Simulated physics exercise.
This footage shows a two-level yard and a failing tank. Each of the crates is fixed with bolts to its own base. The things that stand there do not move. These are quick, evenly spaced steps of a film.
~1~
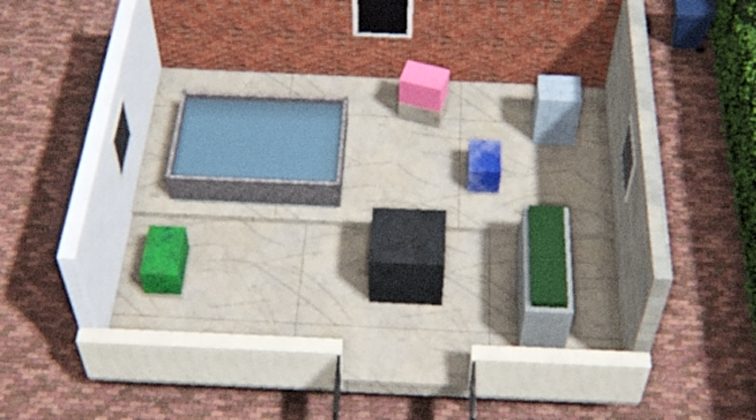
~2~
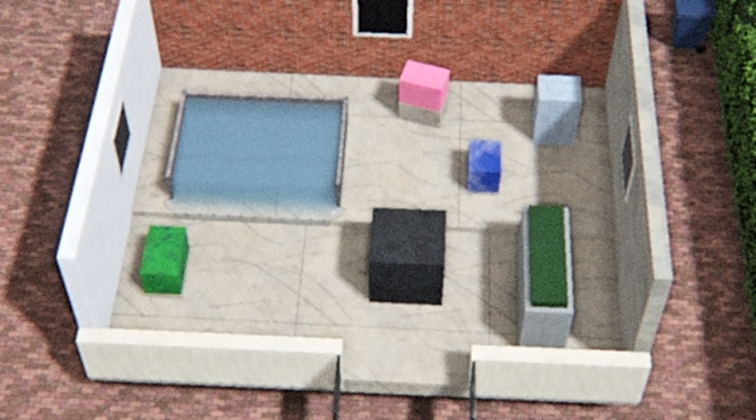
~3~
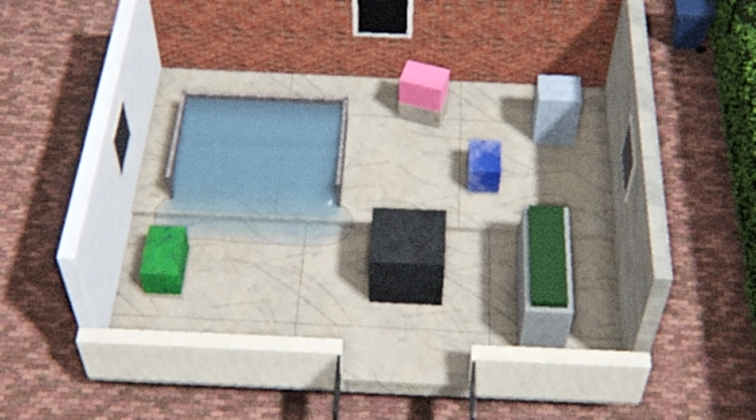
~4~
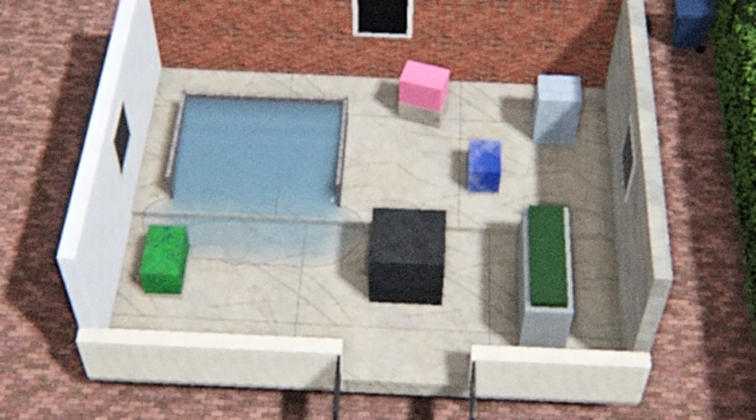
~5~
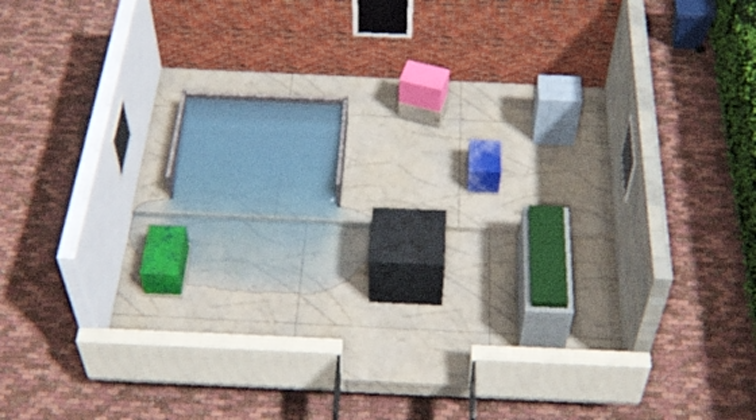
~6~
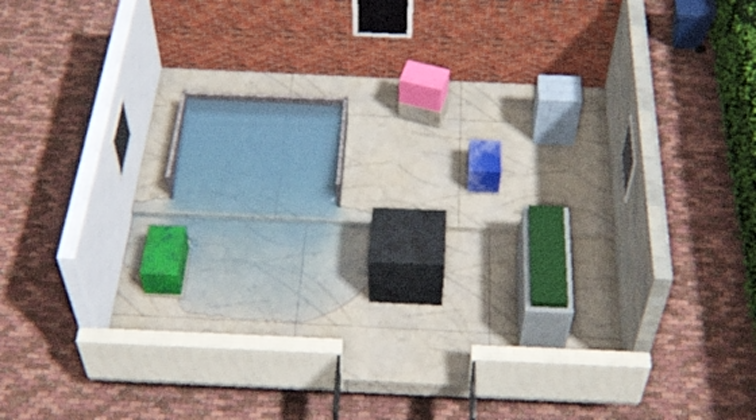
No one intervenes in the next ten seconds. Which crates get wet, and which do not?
Crate by crate: The green crate does, the blue crate does not, the pink crate does not.
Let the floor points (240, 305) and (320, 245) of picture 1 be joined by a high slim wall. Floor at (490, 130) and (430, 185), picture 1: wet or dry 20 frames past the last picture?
In order, I'd call them bare and bare.
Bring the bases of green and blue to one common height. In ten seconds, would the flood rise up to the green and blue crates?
Green crate: Flooded; blue crate: Untouched.
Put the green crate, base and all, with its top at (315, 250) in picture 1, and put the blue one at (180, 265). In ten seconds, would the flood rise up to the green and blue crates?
Summary - green: Flooded, blue: Flooded.
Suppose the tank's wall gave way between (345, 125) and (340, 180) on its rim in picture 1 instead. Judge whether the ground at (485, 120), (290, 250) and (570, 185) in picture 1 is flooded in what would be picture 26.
Taken in turn, that's reached, not reached, and finally reached.
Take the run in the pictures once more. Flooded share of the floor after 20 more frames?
I reckon around 45 %.
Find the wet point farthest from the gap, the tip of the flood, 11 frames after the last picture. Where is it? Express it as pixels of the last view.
Approximate pixel: (412, 368).
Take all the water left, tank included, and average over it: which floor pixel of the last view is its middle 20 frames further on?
Near (258, 275).
A moment on, water covers 30 % of the floor; the green crate water round its plinth, the blue crate not reached, the pink crate not reached.
Next, water covers 35 % of the floor; the green crate water round its plinth, the blue crate not reached, the pink crate not reached.
Then, water covers 45 % of the floor; the green crate water round its plinth, the blue crate not reached, the pink crate not reached.
Later, water covers 55 % of the floor; the green crate water round its plinth, the blue crate not reached, the pink crate not reached.
In the end, water covers 55 % of the floor; the green crate was topped, the blue crate stayed above the water, the pink crate stayed above the water.
